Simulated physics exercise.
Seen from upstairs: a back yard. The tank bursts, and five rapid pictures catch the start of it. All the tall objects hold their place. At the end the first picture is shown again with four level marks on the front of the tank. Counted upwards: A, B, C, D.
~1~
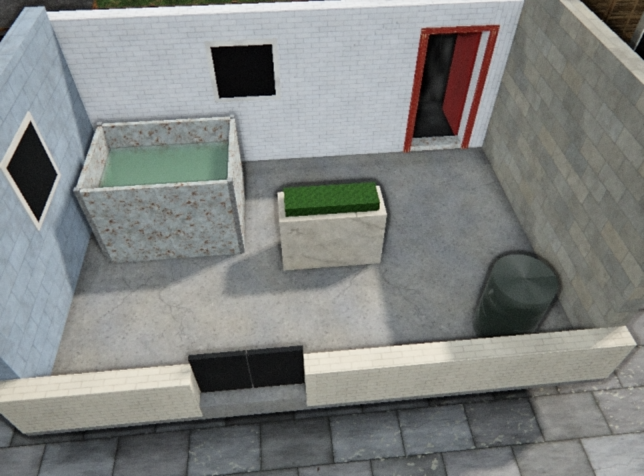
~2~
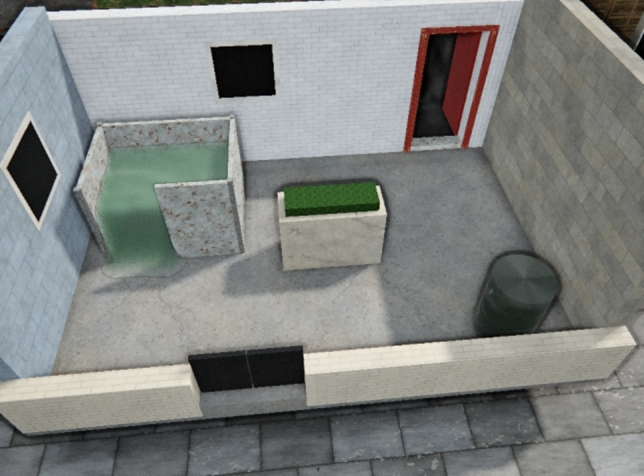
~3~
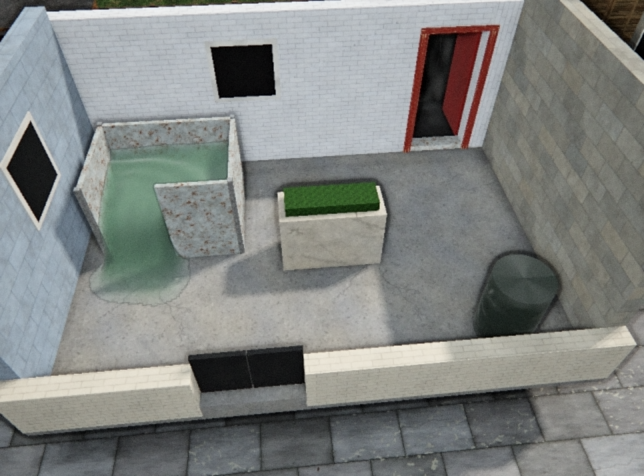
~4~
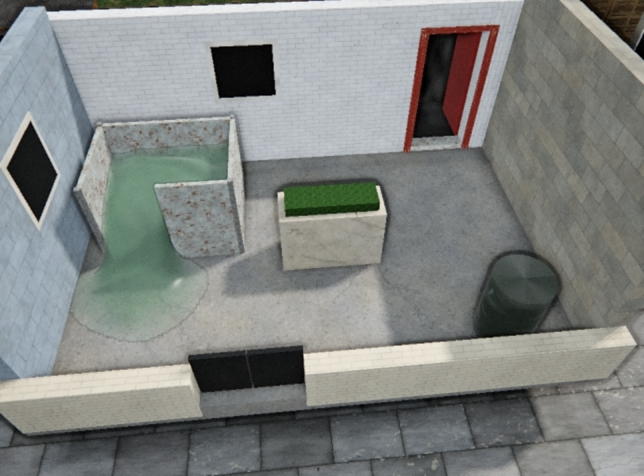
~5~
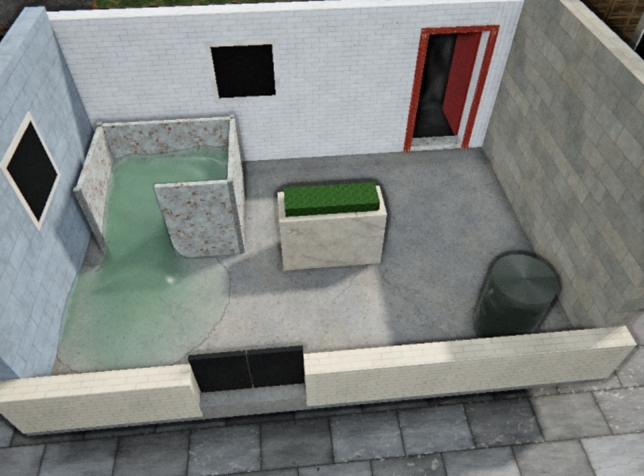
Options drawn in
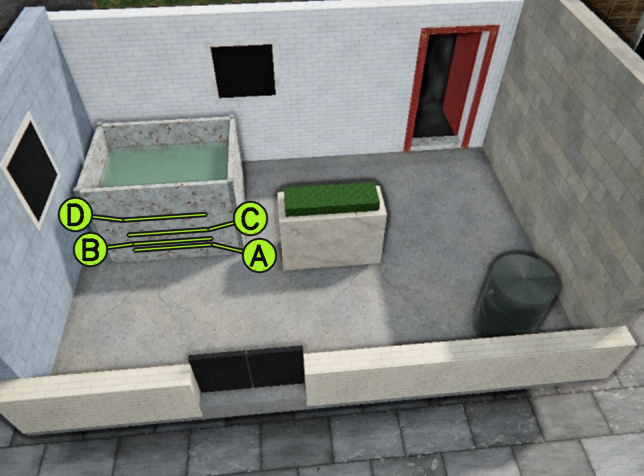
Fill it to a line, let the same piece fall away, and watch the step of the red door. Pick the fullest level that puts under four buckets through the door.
That is level C.
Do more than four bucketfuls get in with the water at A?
No, not at all.
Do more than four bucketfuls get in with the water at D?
Yes.
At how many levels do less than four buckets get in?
Three.
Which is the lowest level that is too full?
D it is.
On the marked copy, A at (173, 247); B at (172, 241); C at (169, 232); D at (164, 217); from the bottom up A, B, C, D.
With A, nothing gets over.
With B, nothing gets over.
With C, a splash gets over, under a bucket.
With D, about 9 bucketfuls get in.
